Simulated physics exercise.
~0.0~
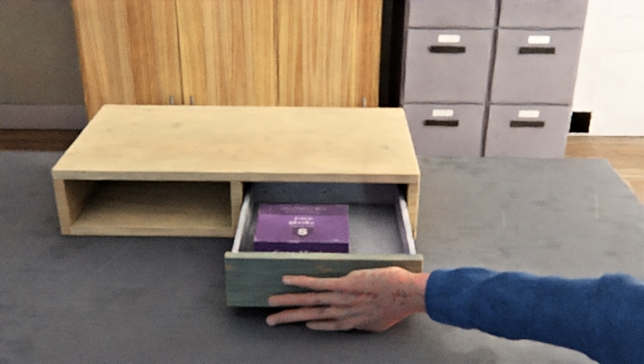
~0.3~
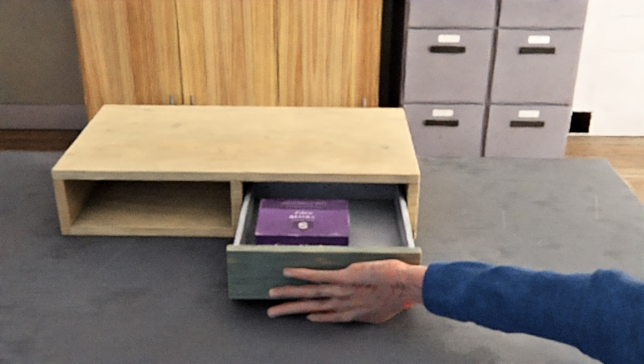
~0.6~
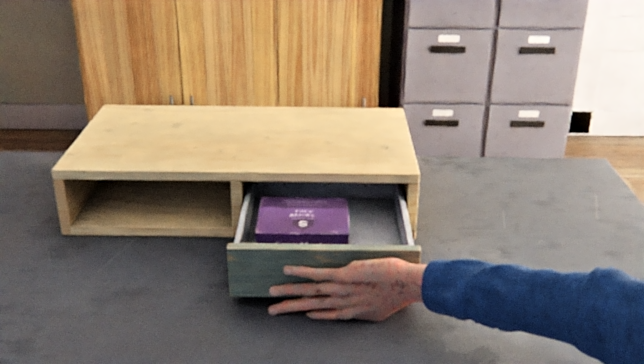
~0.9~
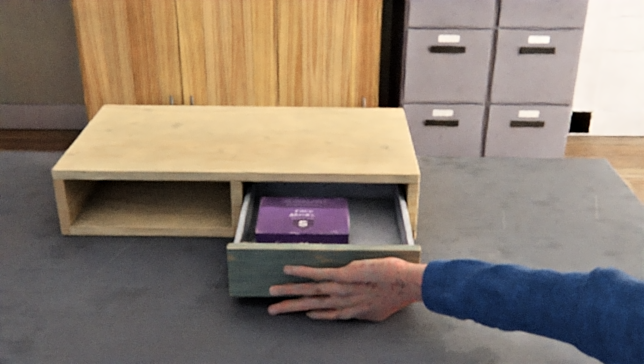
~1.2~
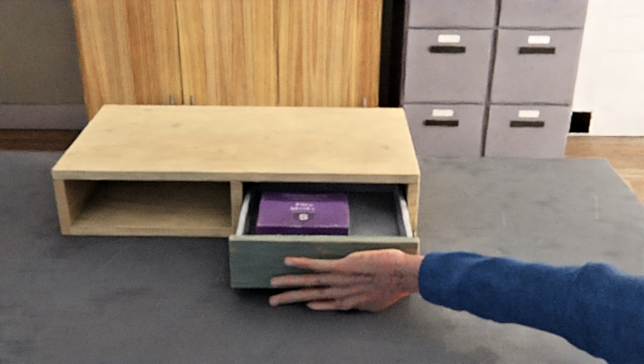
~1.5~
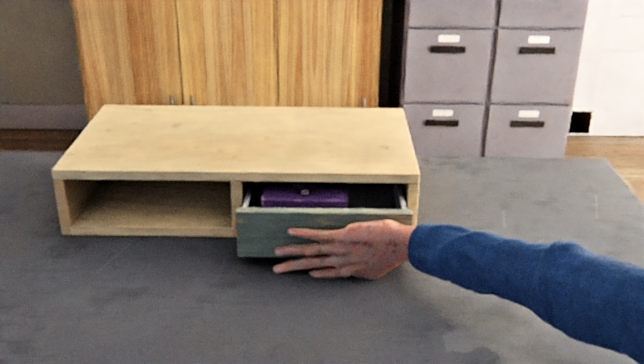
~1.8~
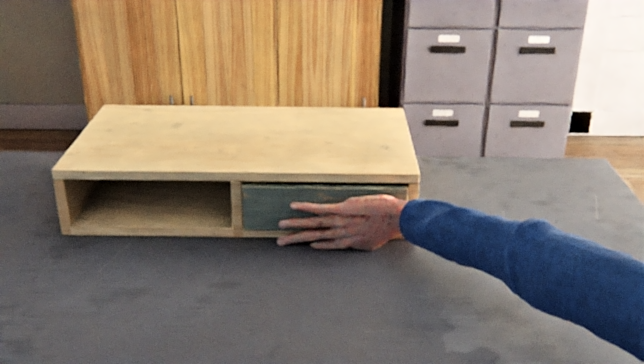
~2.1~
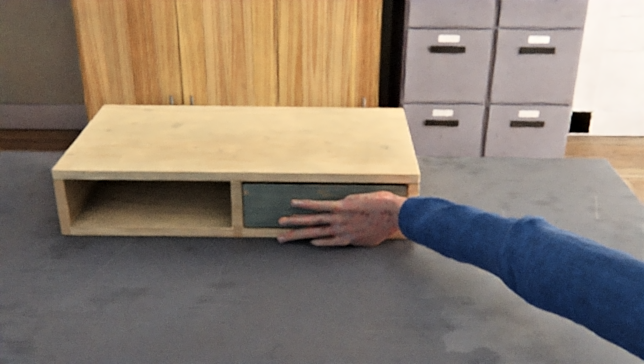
The open drawer with a purple box inside barely moved at first as a hand in a blue sleeve rested on its front, then the hand pushed it steadily back into the low wooden unit until it was fully shut, hiding the box.
